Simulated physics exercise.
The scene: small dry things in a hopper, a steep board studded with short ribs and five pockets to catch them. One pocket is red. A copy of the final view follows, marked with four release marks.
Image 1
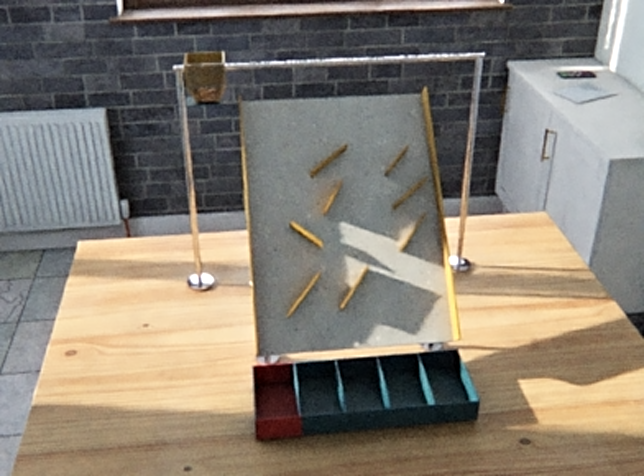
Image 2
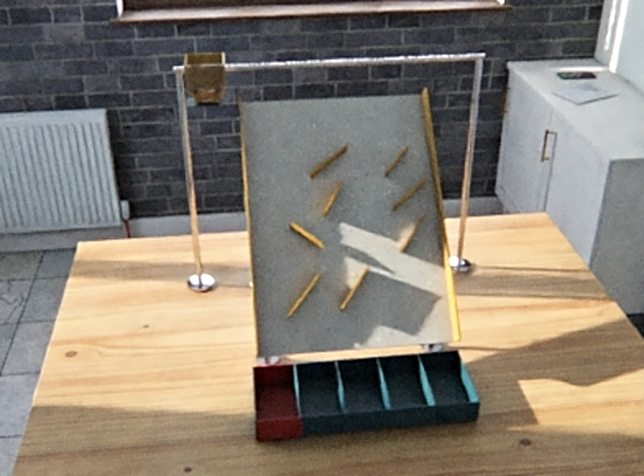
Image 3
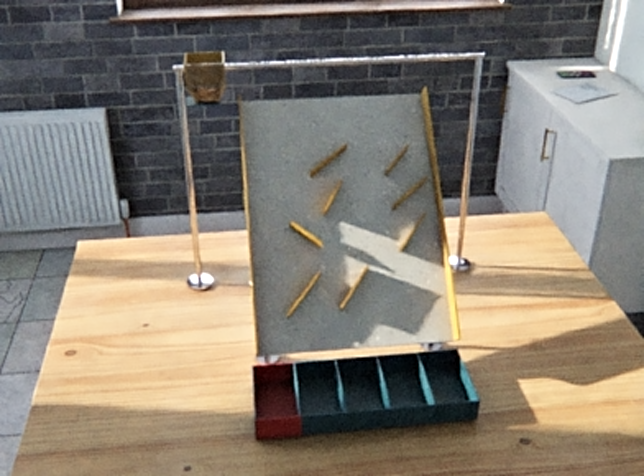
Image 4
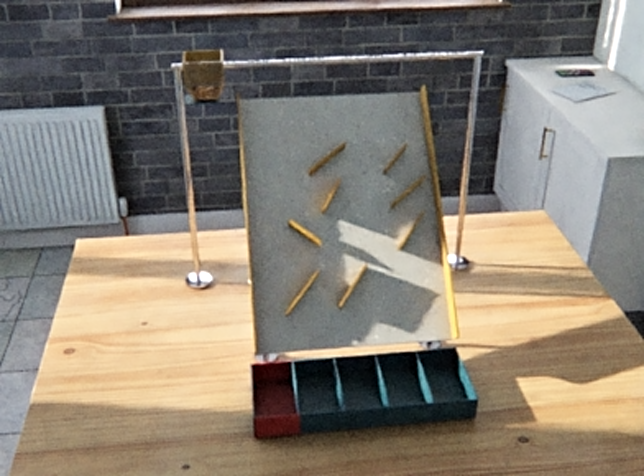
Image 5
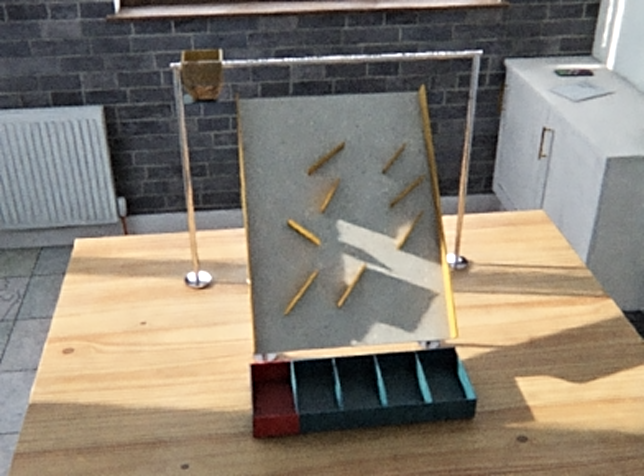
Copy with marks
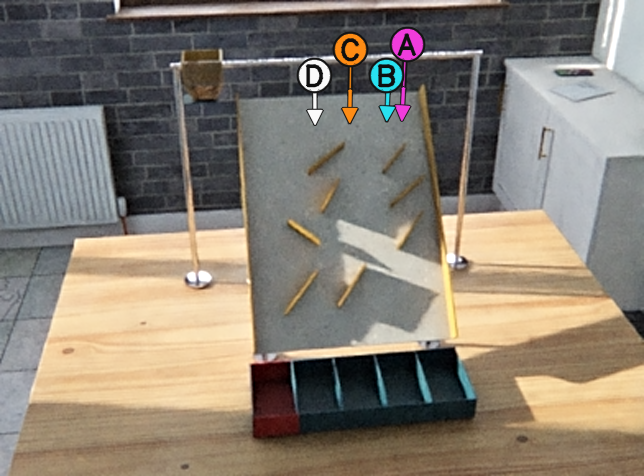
The footage shows a steep grey board studded with short ribs above a row of five pockets, the leftmost one red, with a small hopper at the upper left; nothing moves apart from a very slight shift of the view.
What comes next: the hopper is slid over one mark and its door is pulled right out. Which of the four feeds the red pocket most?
It is D.
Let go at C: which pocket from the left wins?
It is the fourth one.
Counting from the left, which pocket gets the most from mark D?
The first.
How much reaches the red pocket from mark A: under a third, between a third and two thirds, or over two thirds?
Under a third.
On the marked copy, mark A meets the board at (402, 115); mark B meets the board at (386, 115); mark C meets the board at (349, 117); mark D meets the board at (315, 119).
If A is chosen, a small part in the red pocket, most in other pockets, a small part outside the box.
If B is chosen, a small part in the red pocket, most in other pockets, a small part outside the box.
If C is chosen, about a quarter in the red pocket, about two thirds in other pockets, a small part outside the box.
If D is chosen, about two thirds in the red pocket, about a quarter in other pockets, a stray few outside the box.
